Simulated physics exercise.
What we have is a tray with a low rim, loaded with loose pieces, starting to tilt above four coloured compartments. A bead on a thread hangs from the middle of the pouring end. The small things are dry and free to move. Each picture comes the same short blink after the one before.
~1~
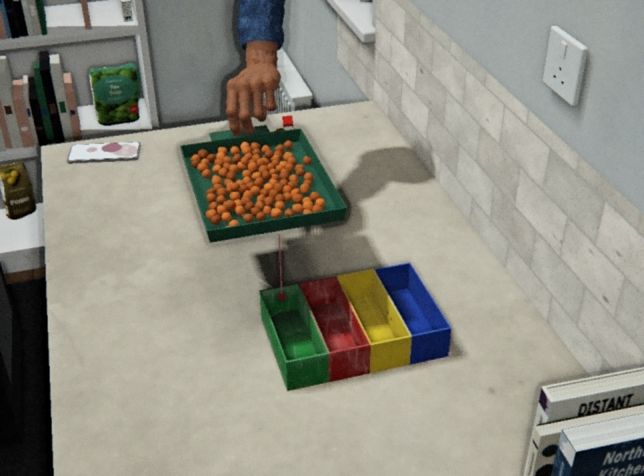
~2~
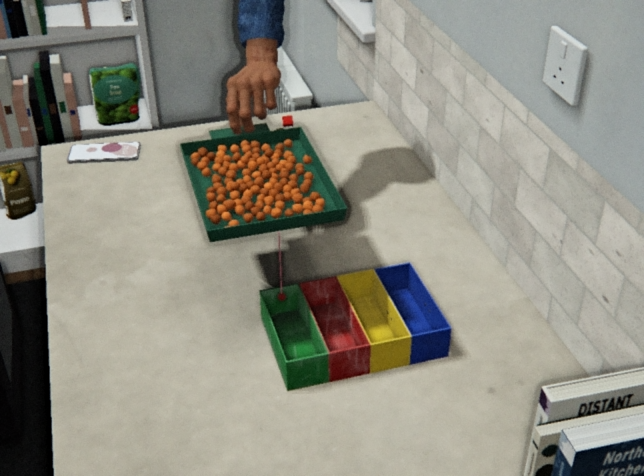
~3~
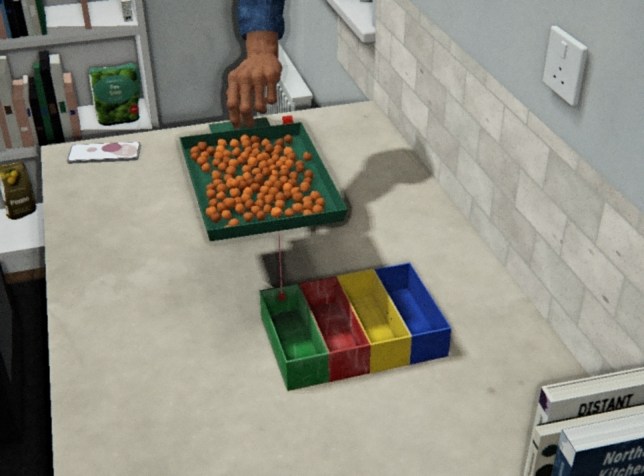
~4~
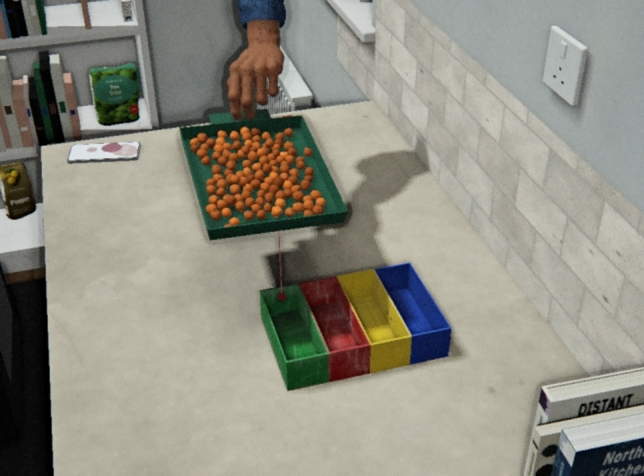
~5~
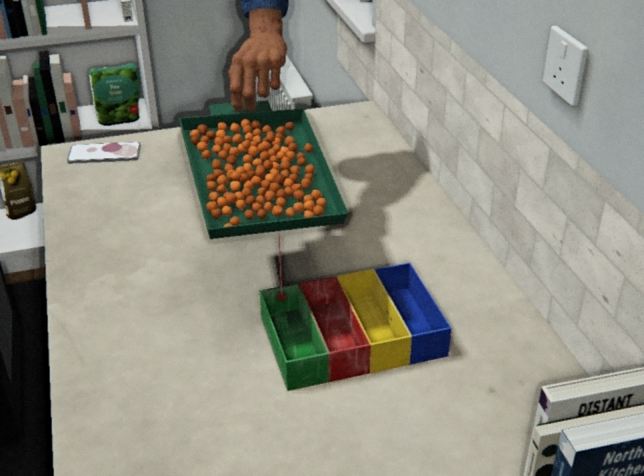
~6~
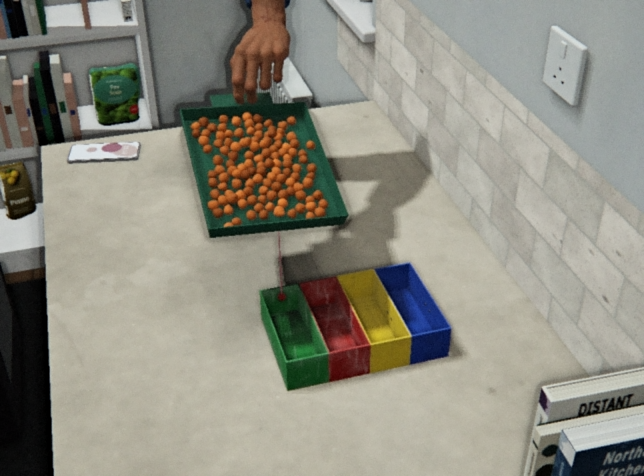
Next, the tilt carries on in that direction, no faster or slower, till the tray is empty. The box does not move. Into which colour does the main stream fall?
The red cell gets the most.
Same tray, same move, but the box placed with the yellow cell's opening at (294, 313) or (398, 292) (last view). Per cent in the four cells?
The first gives 70 %, the second 70 %.
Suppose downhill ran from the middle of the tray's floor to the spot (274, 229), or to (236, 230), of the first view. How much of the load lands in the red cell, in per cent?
Roughly 20 per cent, and 0 per cent.
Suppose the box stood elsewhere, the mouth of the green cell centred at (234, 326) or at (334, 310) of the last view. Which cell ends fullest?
In turn: That blue cell; the green one.
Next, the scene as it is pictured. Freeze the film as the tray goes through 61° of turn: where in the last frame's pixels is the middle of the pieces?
At about (291, 174).
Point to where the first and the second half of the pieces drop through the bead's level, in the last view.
At about (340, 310), then at (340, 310).
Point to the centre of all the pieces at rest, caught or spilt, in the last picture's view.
Around (339, 348).
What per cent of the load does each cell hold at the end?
Green cell: 20 %, red cell: 40 %, yellow cell: 30 %, blue cell: 0 %.
Just after the last frame, tray tipped steeply; almost all on the tray; just a few in the yellow cell.
A moment on, tray tipped past a quarter turn; almost all on the tray; just a few in the yellow cell; just a few falling or outside the box.
Further on, tray tipped past a quarter turn; roughly half in the red cell; roughly a quarter in the yellow cell; roughly a quarter in the green cell; about a tenth falling or outside the box.
When it is over, tray tipped past a quarter turn; roughly half in the red cell; roughly a quarter in the yellow cell; roughly a quarter in the green cell; not one in the blue cell; about a tenth outside the box.
